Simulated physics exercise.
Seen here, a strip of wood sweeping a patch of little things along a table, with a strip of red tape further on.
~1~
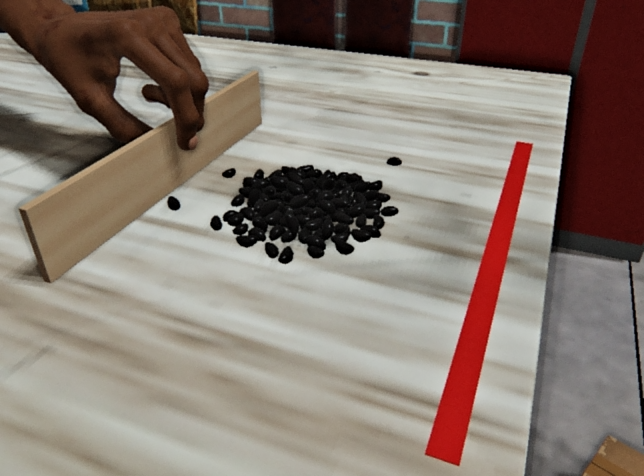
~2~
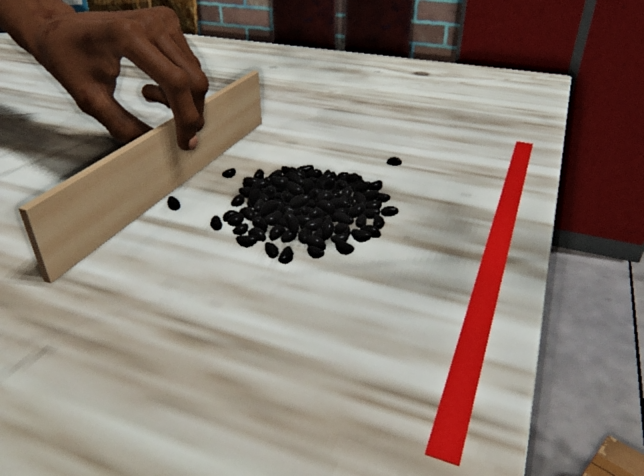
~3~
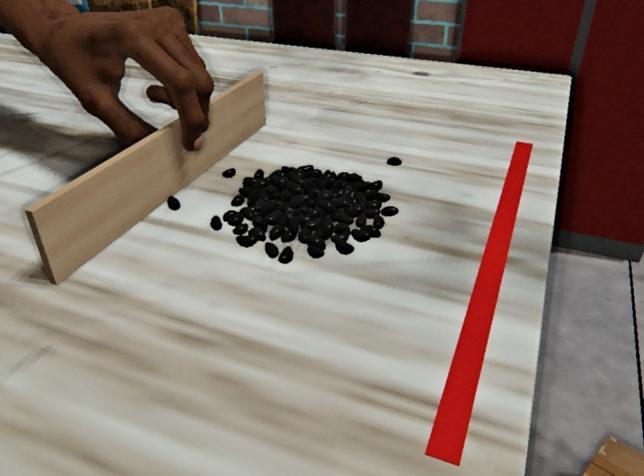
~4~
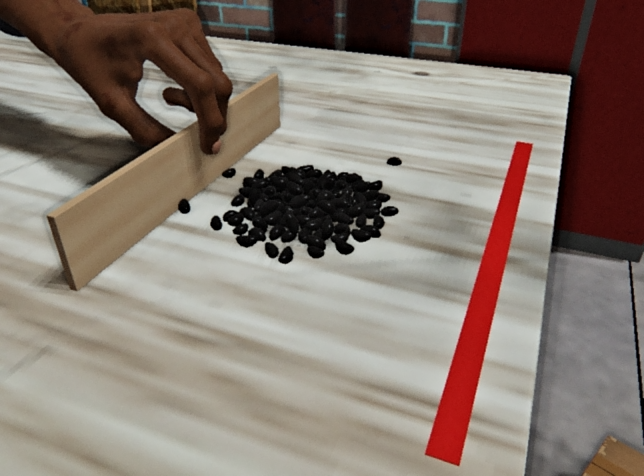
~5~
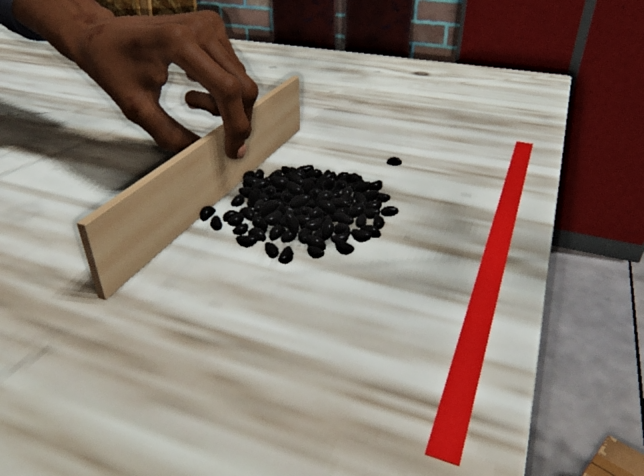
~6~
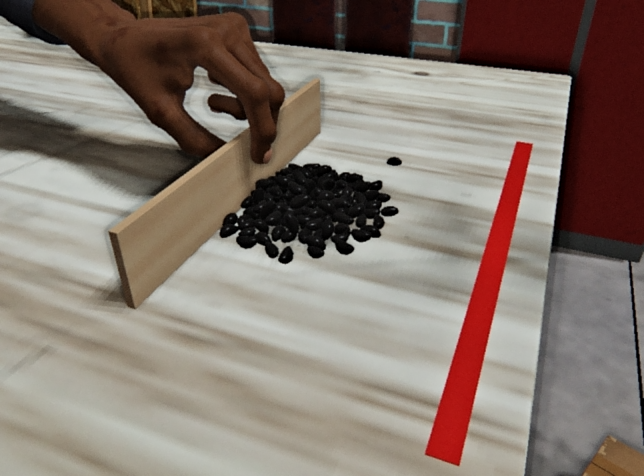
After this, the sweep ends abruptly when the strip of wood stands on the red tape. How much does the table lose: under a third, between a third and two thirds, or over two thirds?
Lost: Over two thirds of the heap.
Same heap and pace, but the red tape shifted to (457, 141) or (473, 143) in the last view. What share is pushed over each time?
Near 0 % and 10 %.
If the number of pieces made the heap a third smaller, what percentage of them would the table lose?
Roughly 70 in a hundred.
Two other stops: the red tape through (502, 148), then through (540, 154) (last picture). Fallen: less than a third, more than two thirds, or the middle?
One: One to two thirds. Two: Over two thirds.
Soon, strip of wood still moving, near (378, 157); heap all on the table, its front near (493, 228).
A while on, strip of wood stopped at the red tape; heap about half over the edge.
Towards the end, strip of wood stopped at the red tape; heap most over the edge.
Finally, strip of wood stopped at the red tape; heap most over the edge.
